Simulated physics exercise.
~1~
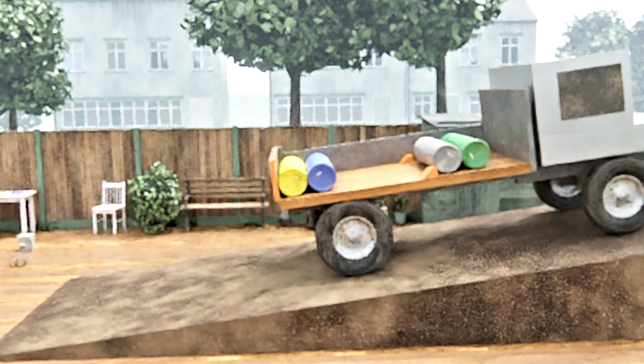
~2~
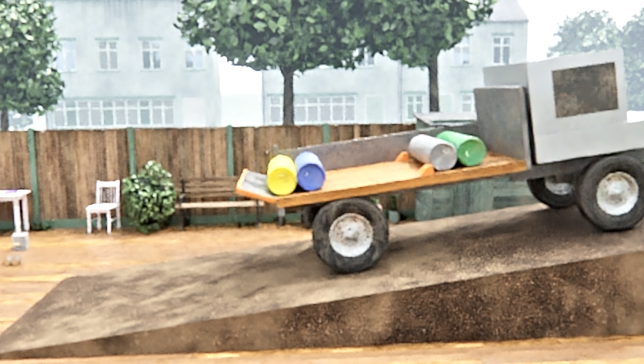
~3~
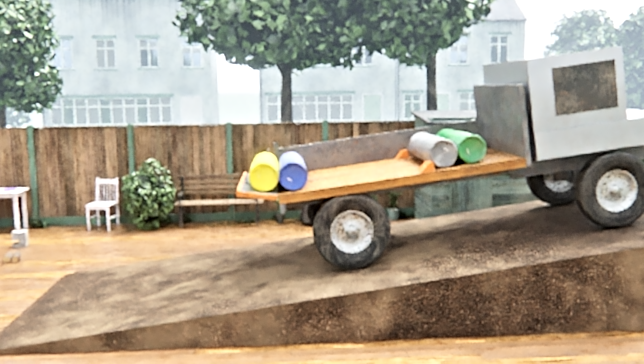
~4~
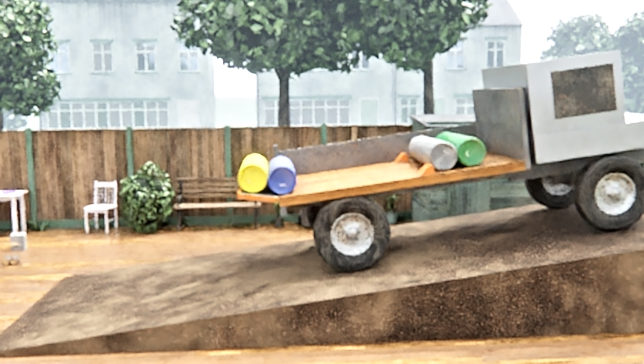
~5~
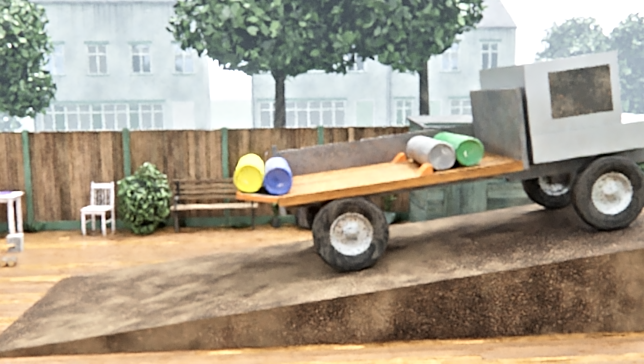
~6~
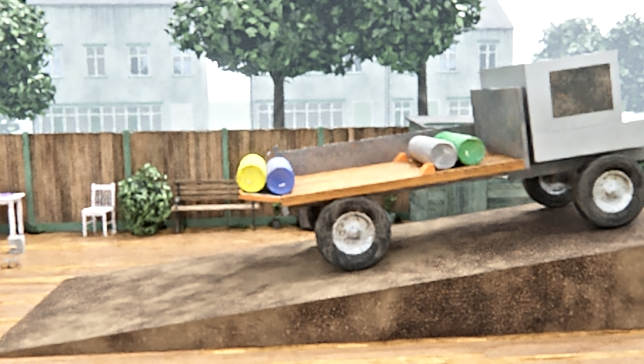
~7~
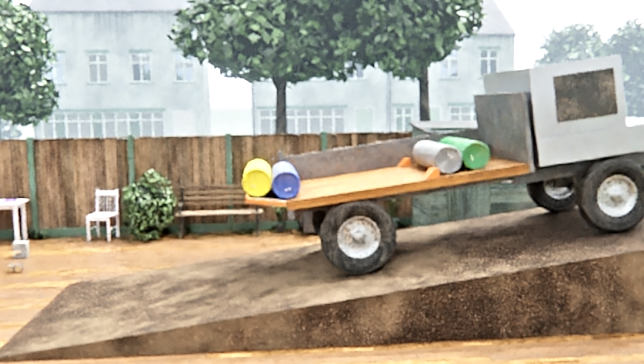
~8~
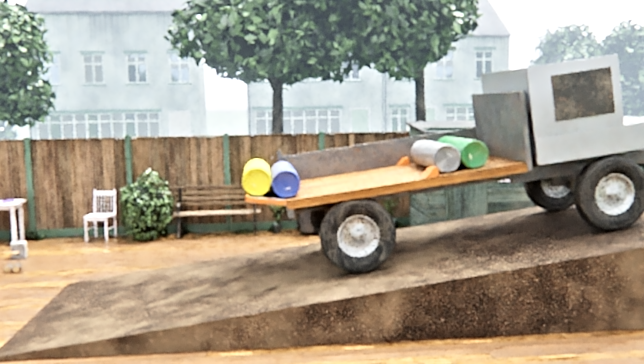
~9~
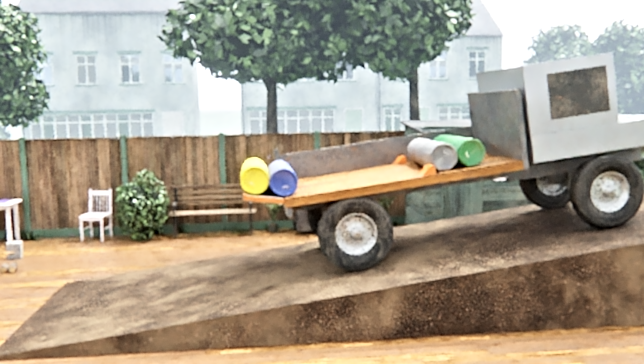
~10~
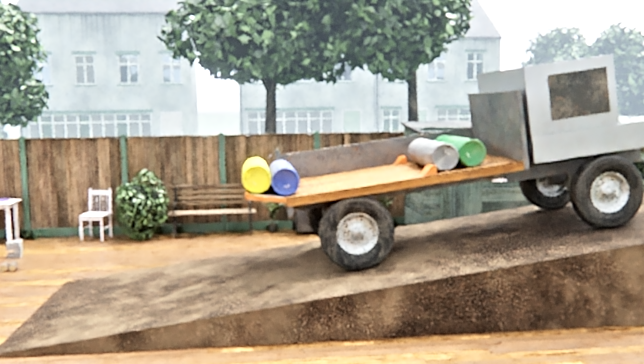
Tailgate dropping on a pick-up parked on a slope, yellow and blue cylinders rolling left and stopping at the lowered gate's edge.
